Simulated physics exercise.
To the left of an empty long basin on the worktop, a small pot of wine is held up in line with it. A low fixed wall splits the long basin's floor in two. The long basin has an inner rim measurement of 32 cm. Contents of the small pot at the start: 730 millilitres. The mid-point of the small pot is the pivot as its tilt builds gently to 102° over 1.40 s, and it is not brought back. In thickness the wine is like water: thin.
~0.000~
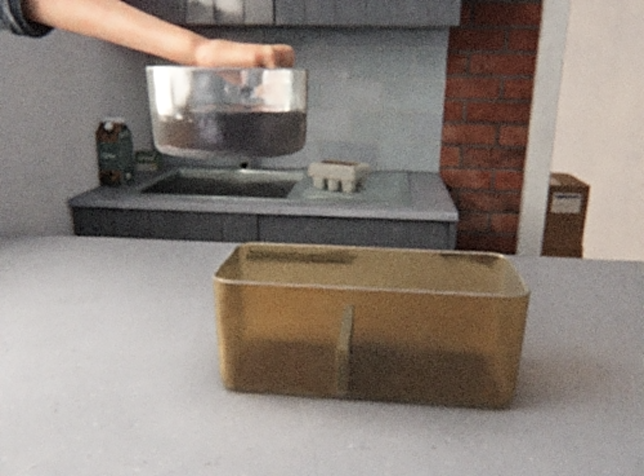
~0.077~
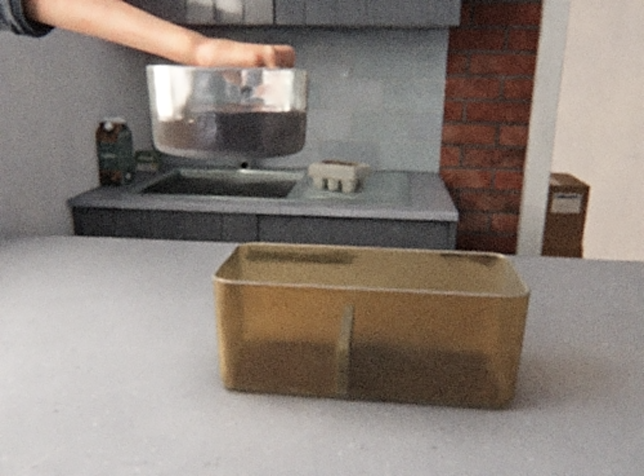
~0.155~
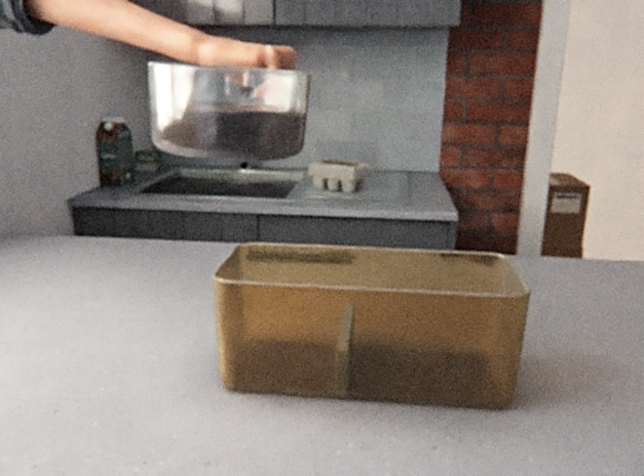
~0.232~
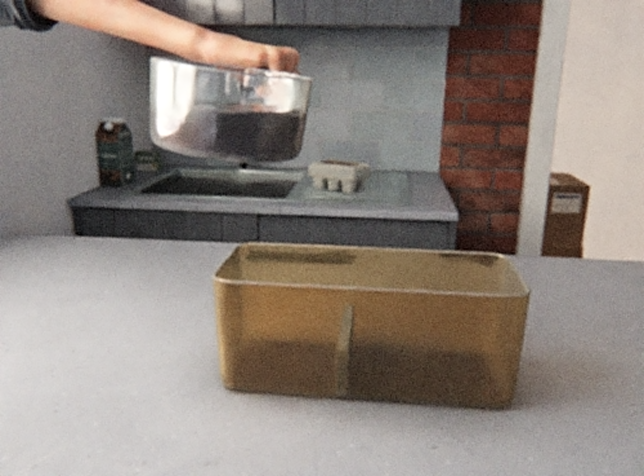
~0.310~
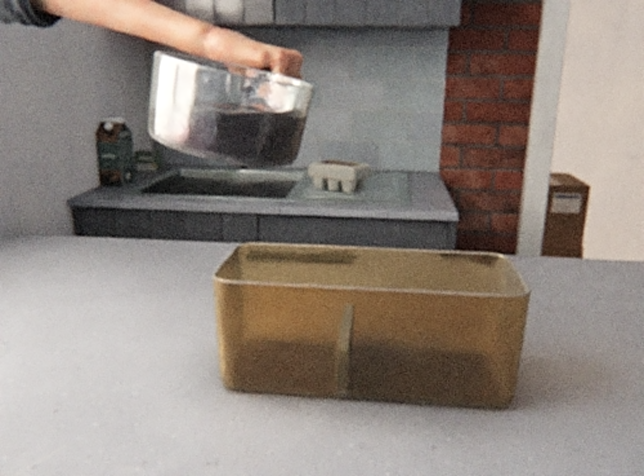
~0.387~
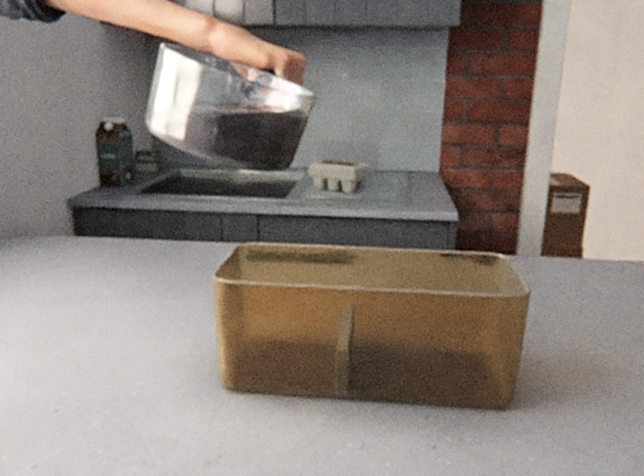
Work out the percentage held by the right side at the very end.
I would put it at 61 per cent.
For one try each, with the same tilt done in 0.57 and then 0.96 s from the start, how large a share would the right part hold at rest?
40 and 50 %.
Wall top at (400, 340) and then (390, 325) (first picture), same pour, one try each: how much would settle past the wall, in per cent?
Around 5 and 5 percent, in that order.
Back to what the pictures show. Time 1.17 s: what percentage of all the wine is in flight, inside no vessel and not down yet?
Airborne share: Near 14 %.
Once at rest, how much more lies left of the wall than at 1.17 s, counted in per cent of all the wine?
I'd put it at some 24 percent.
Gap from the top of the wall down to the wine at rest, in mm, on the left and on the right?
Left: Roughly 34 mm; right: Roughly 30 mm.
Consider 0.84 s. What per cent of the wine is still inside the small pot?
About 66 percent.
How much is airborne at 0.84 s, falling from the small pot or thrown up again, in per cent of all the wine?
About 28 per cent.
After 0.84 s the tilt is 67° and 65 per cent is still to pour, 1 is left of the wall and 6 right of it.
After 1.17 s the tilt is 96° and 16 per cent is still to pour, 13 is left of the wall and 57 right of it.
After 1.52 s the tilt is 102° and 1 per cent is still to pour, 35 is left of the wall and 61 right of it.
After 1.90 s the tilt is 102° and 0 per cent is still to pour, 38 is left of the wall and 61 right of it.
In the end 38 per cent lies left of the wall, 61 right of it and 1 outside.
